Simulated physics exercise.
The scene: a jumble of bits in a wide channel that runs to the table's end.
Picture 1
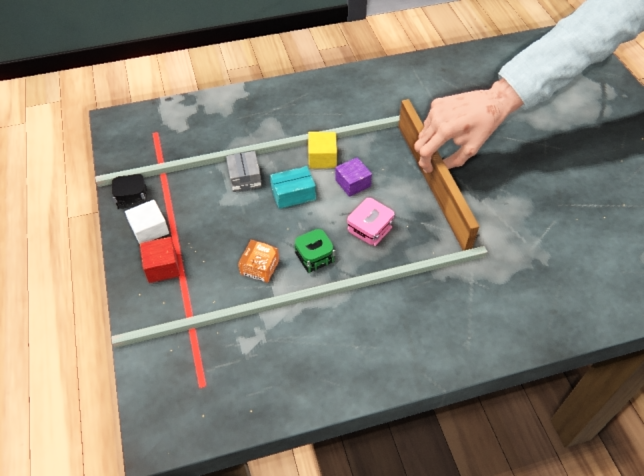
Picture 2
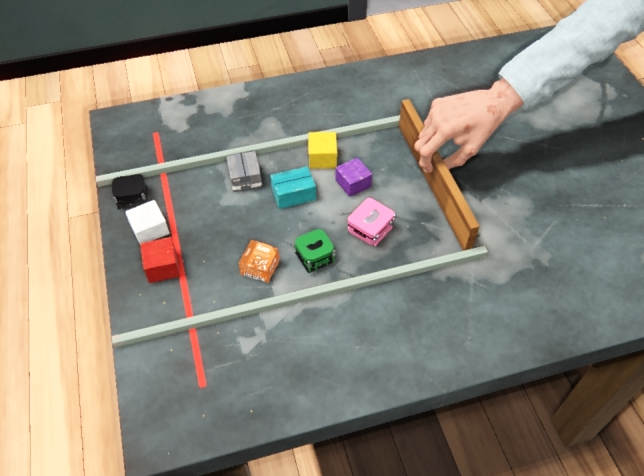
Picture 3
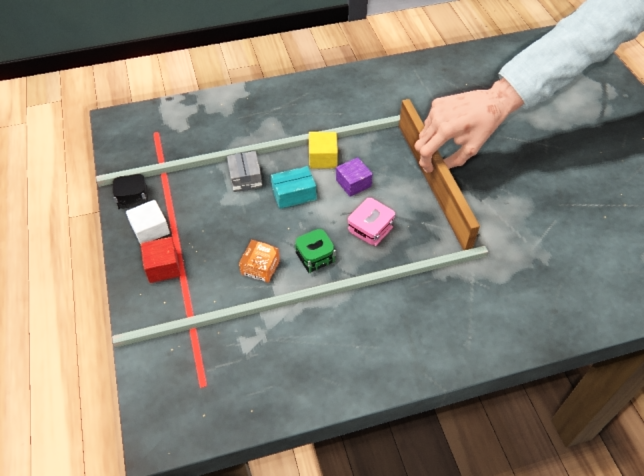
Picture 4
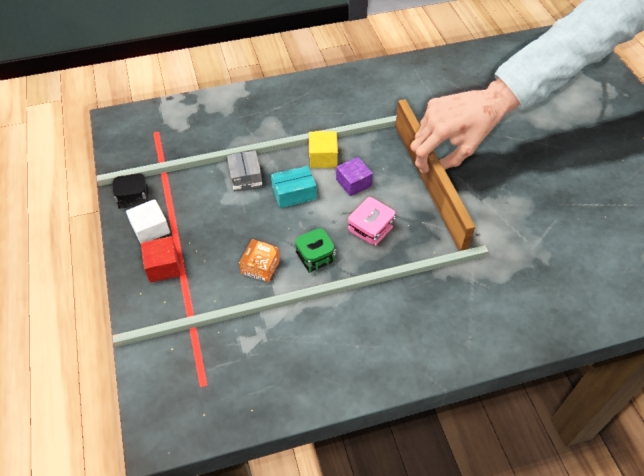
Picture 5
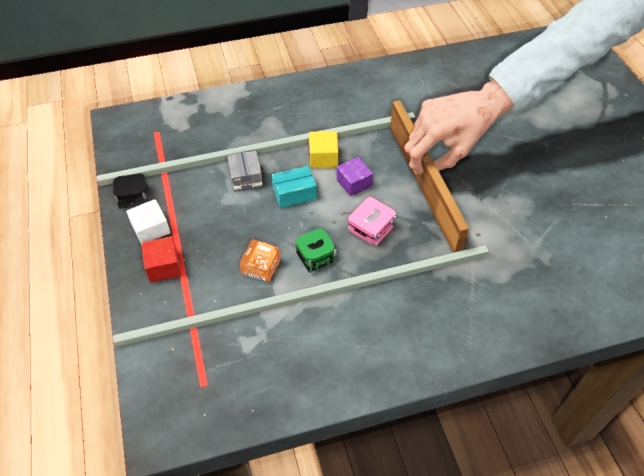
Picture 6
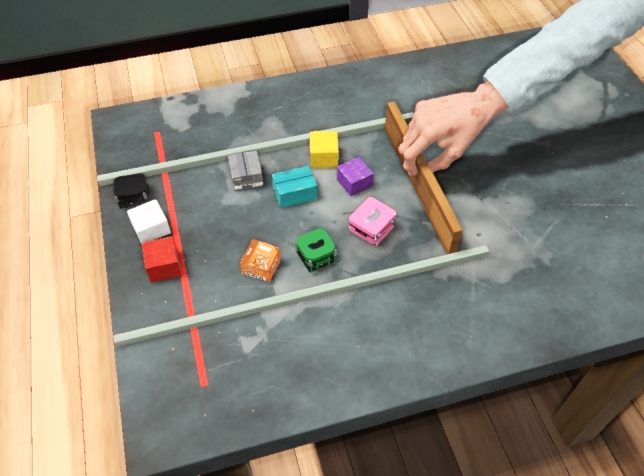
A hand in a pale blue sleeve grips a wooden board at the right of a dark, mottled tabletop on a plank floor, seen from above at an angle. Between two pale rails lie grey, yellow, teal, purple, pink, green and orange pieces, with black, white and red ones by a red line at left. The hand rests, then slides the board slightly left; the pieces and camera stay still.
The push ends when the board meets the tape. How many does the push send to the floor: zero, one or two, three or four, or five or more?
As it turns out, the number that fall off is one or two.
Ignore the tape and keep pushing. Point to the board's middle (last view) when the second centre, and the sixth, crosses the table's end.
About (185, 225), then (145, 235).
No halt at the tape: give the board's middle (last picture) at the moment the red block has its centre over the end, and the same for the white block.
At (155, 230) for the red block; at (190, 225) for the white block.
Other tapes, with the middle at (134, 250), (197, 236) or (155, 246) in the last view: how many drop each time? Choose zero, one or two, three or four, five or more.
For each place: Five or more; zero; either three or four.
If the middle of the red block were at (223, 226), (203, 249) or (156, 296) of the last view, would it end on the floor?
Place by place, it stays on; stays on; drops off.
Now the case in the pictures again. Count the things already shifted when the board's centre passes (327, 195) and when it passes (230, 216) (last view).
5 and 8.
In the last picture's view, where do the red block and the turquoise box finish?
About (124, 260), and the other about (123, 223).
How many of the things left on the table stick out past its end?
Overhanging: 0.
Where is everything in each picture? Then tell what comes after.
The first picture shows black case (130, 192); white block (147, 223); red block (160, 260); board (435, 171); tape (176, 241).
The second picture shows white block (148, 223); orange box (260, 261).
The third picture shows red block (161, 260); pink case (371, 223).
The fourth picture shows black case (131, 191); yellow block (323, 150).
The fifth picture shows white block (149, 222); grey box (245, 171).
The sixth picture shows black case (132, 191); white block (149, 222); red block (162, 259); board (420, 174); tape (177, 241).
A little later, none off yet; black case at rest near (132, 191); white block at rest near (149, 222); red block at rest near (162, 259).
Next, none off yet; black case moving near (127, 192); white block shifted about its own width near (125, 228); red block moving near (155, 258).
When it is over, the number that fall off is one or two; down, white block and black case.
